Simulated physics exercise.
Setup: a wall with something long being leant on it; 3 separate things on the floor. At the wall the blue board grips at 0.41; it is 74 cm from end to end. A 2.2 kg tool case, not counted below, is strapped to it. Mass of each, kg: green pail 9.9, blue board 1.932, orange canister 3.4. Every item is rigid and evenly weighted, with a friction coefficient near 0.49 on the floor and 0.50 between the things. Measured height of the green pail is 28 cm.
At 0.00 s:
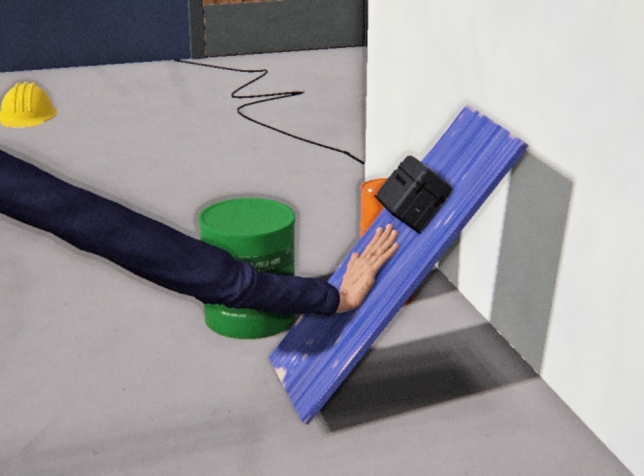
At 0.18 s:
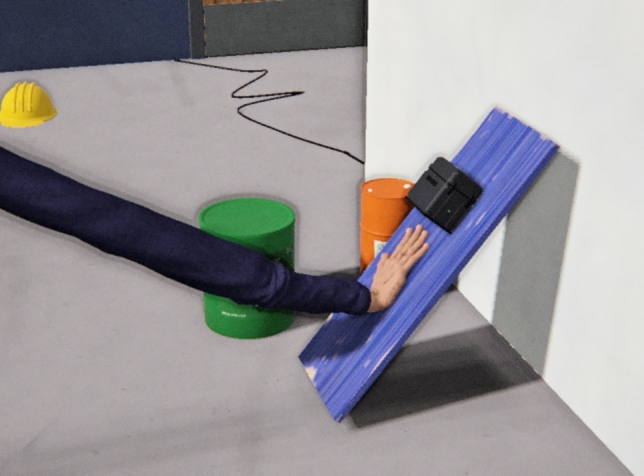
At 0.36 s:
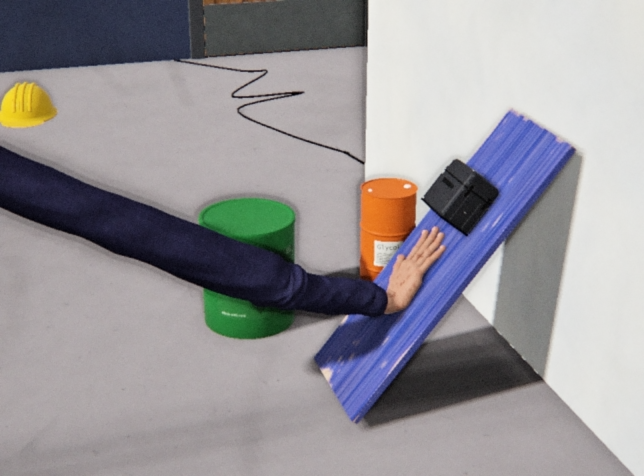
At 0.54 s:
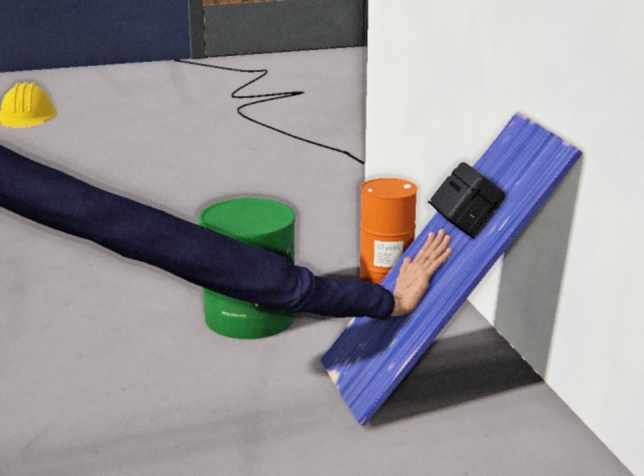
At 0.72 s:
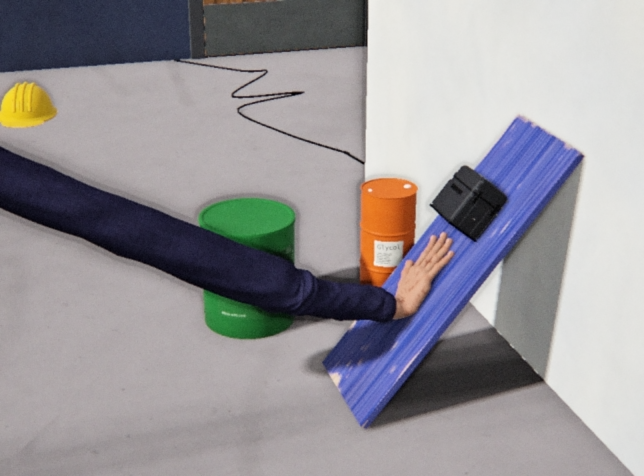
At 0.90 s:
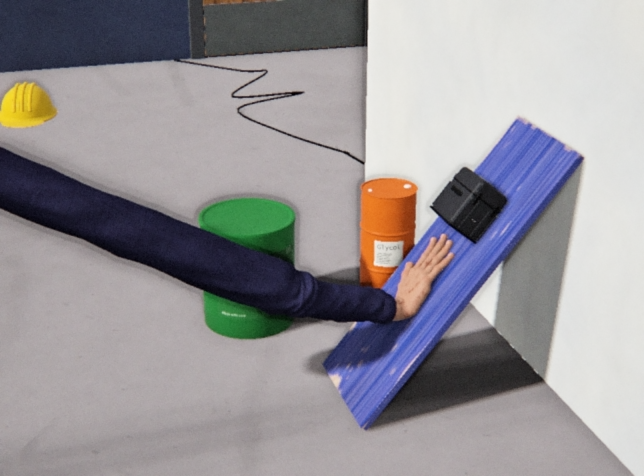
A hand moves a slanted blue board right against a white wall and holds it there.
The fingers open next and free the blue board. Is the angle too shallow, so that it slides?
No, it holds.
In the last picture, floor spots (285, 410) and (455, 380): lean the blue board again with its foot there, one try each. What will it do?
First case: It skids away; second case: It keeps its place.
Around 1.10 s, nothing moves.
Around 1.50 s, blue board resting near (444, 269).
Finally (2.2 s), all 3 still in place (within 10 cm). Final places as that camera would see them, blue board near (444, 269). The board remains leaning.
